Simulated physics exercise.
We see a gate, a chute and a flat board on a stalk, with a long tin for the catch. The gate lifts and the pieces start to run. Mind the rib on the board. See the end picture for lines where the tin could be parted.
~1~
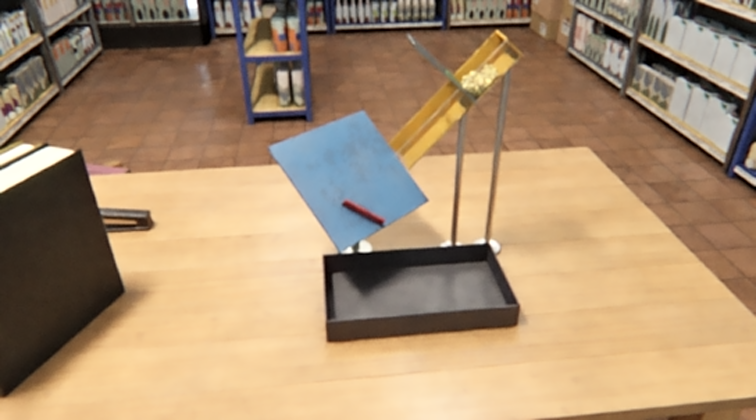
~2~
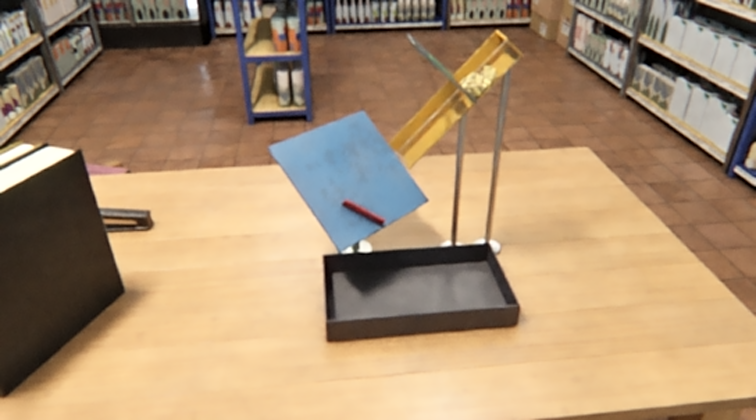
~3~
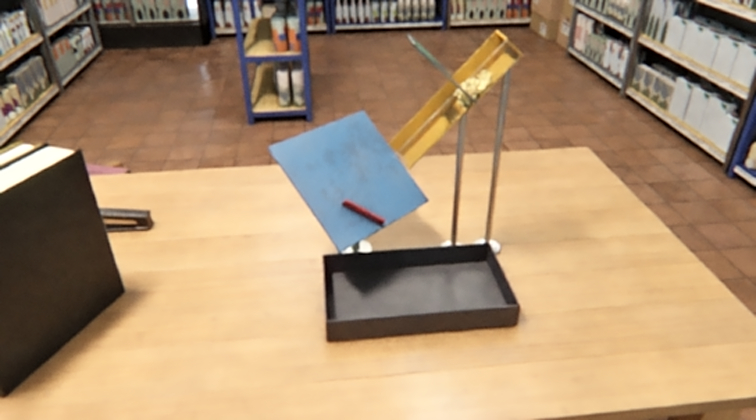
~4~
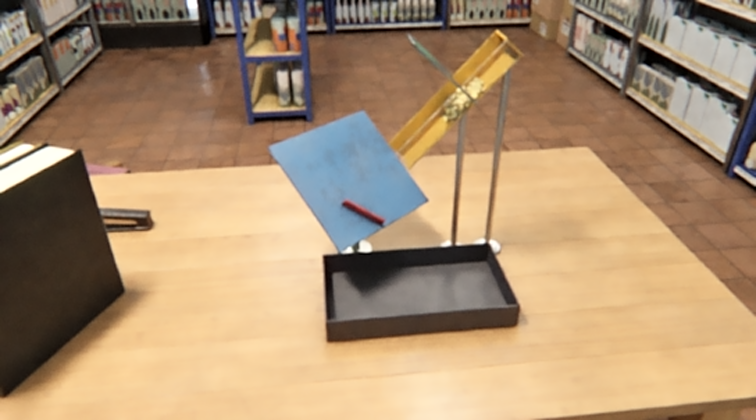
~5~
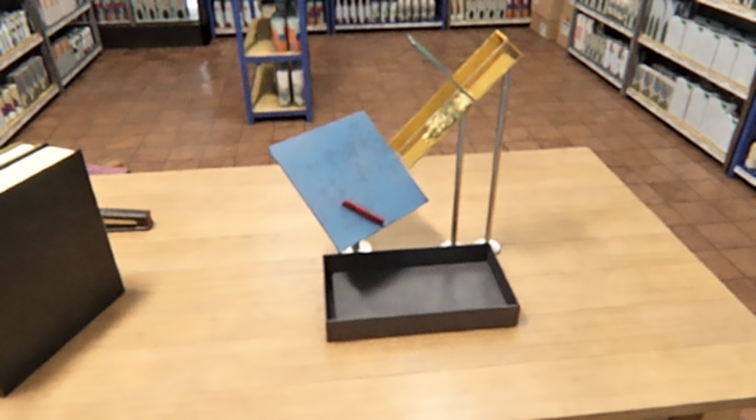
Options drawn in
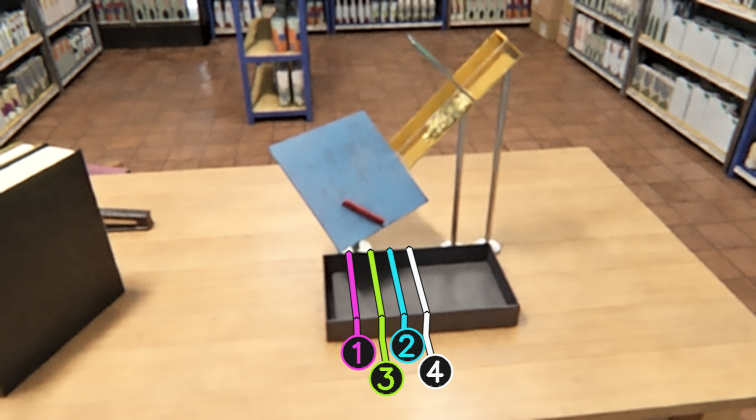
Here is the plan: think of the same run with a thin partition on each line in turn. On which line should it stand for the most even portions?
Best: 4.
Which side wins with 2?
Right.
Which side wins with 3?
The right side.
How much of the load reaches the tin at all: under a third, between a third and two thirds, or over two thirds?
About that: Over two thirds.
On the marked copy, line 1 crosses the front rim at (356, 319); line 2 crosses the front rim at (404, 315); line 3 crosses the front rim at (381, 317); line 4 crosses the front rim at (426, 313).
With 1, of what is caught, none at all on the left of the divider, the whole lot on the right.
With 2, of what is caught, only a few on the left of the divider, all but a few on the right.
With 3, of what is caught, none at all on the left of the divider, the whole lot on the right.
With 4, of what is caught, close to half on the left of the divider, close to half on the right.
